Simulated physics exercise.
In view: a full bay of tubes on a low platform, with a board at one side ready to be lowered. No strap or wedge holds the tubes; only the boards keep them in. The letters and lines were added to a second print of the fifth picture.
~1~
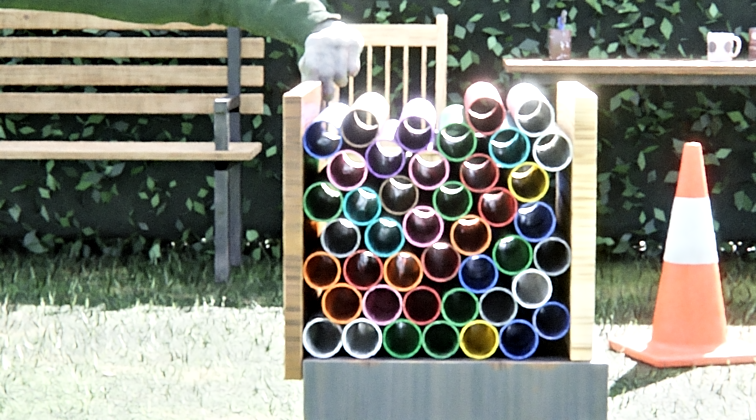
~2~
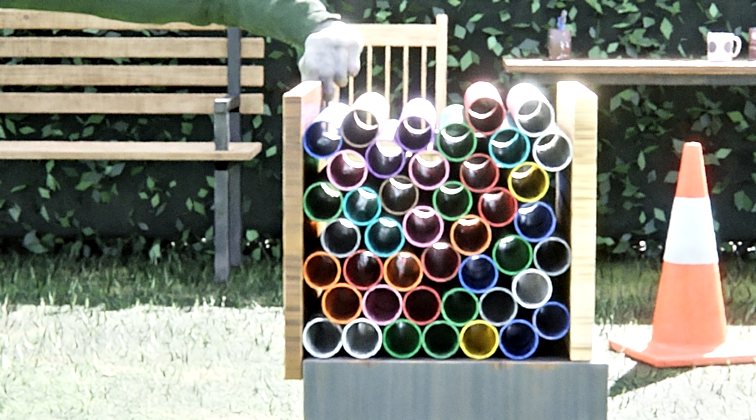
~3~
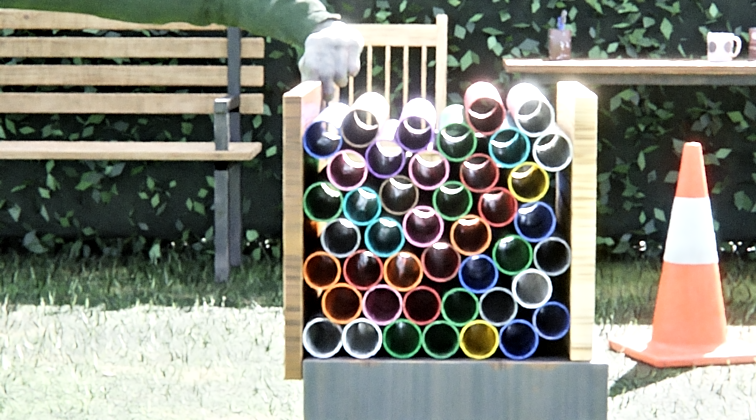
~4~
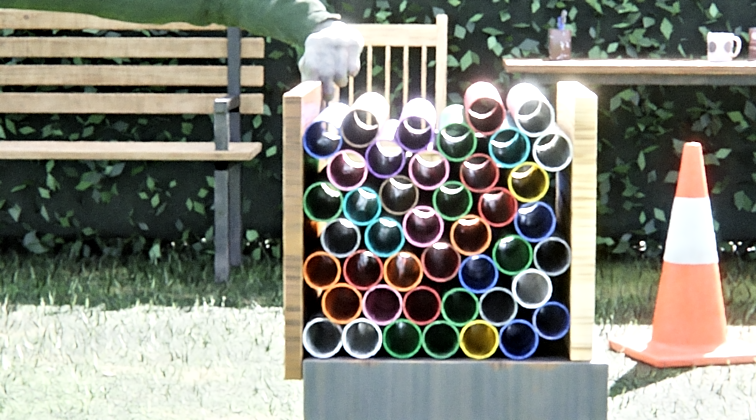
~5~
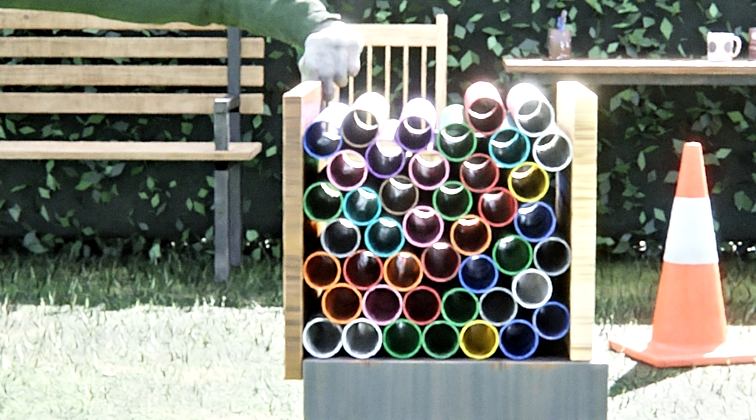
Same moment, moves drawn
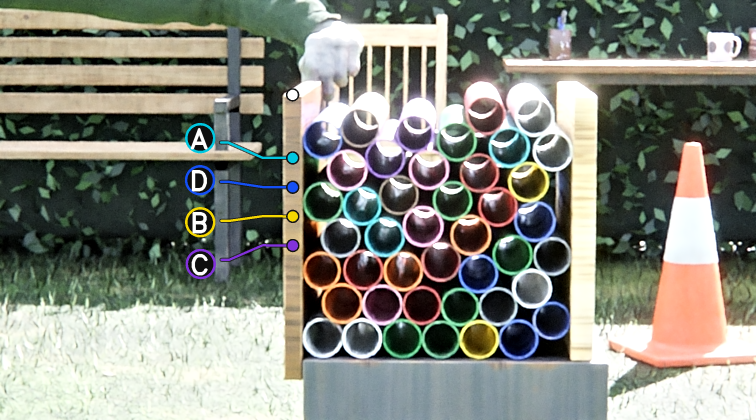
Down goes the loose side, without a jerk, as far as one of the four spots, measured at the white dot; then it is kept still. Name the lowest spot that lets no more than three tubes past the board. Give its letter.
Slide it to B.
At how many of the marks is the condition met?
The number is three.
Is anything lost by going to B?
Yes, at B.
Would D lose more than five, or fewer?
It loses fewer than five.
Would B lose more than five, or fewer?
At B, fewer than five.
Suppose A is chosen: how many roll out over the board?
It comes to none.
On the copy, A at (292, 158); B at (293, 217); C at (293, 245); D at (292, 187); the white dot at (292, 95).
On B. First, top of the board (303, 156).
Then, top of the board (303, 215).
Finally, top of the board (303, 215), one out over the board.
By contrast, A none out over the board; C four out over the board; D none out over the board.
